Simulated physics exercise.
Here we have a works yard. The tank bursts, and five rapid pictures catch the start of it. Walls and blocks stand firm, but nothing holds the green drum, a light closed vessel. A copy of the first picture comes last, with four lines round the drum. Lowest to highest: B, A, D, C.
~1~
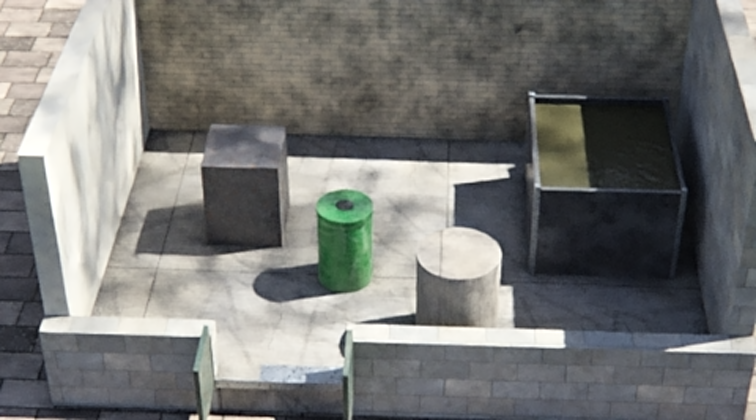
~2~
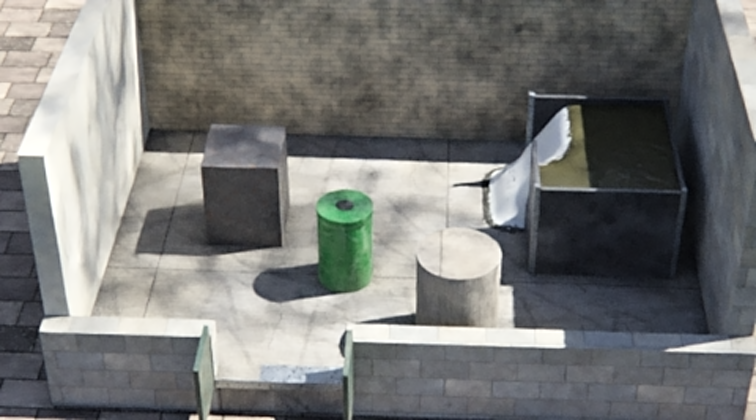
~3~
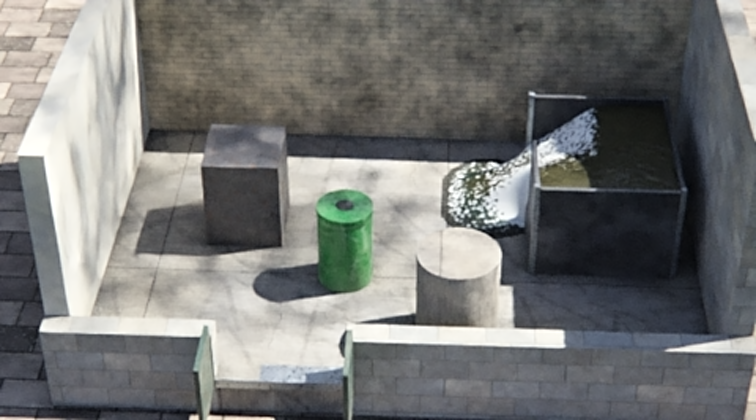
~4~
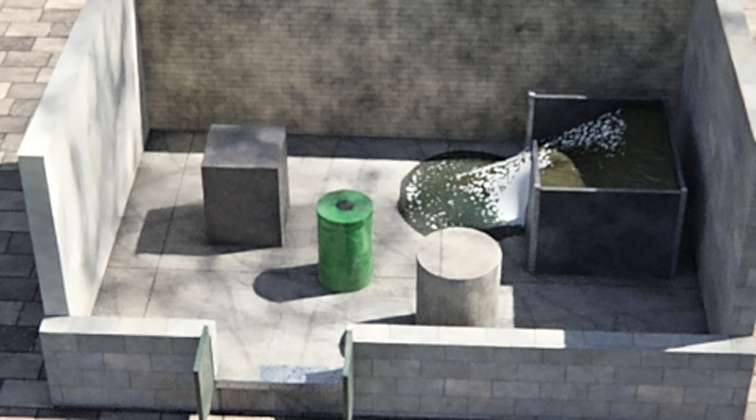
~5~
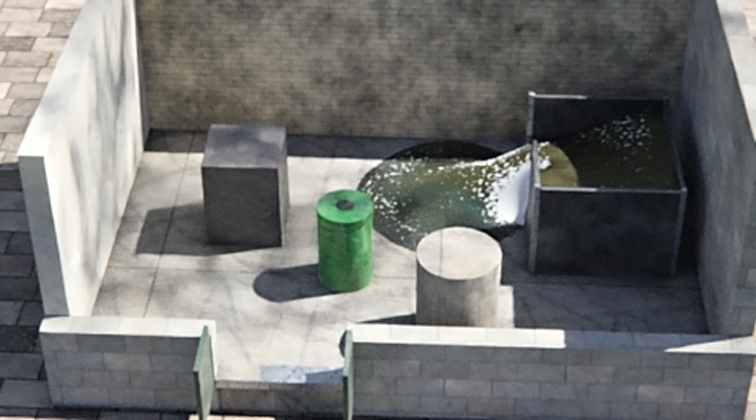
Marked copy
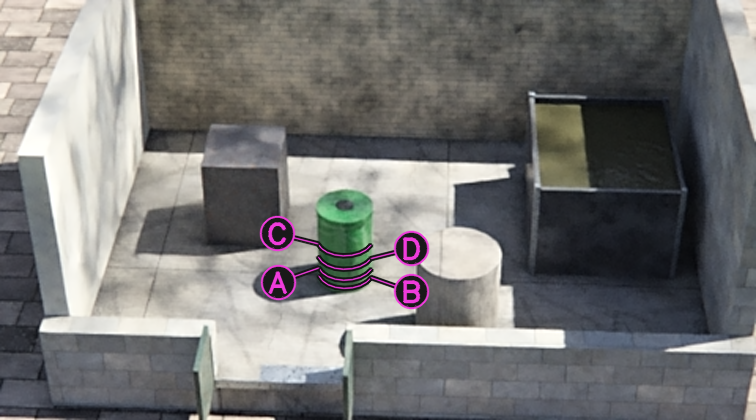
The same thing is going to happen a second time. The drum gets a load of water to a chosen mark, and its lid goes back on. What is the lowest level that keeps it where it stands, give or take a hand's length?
Choose A.
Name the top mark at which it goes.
B it is.
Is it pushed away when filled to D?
No, that is safe.
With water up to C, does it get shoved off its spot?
No, that is safe.
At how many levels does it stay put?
Three of them.
On the marked copy, A at (343, 280); B at (343, 288); C at (343, 255); D at (343, 269); from the bottom up B, A, D, C.
For mark A, it does not move.
For mark B, it is pushed about 3 times its own width away.
For mark C, it does not move.
For mark D, it does not move.
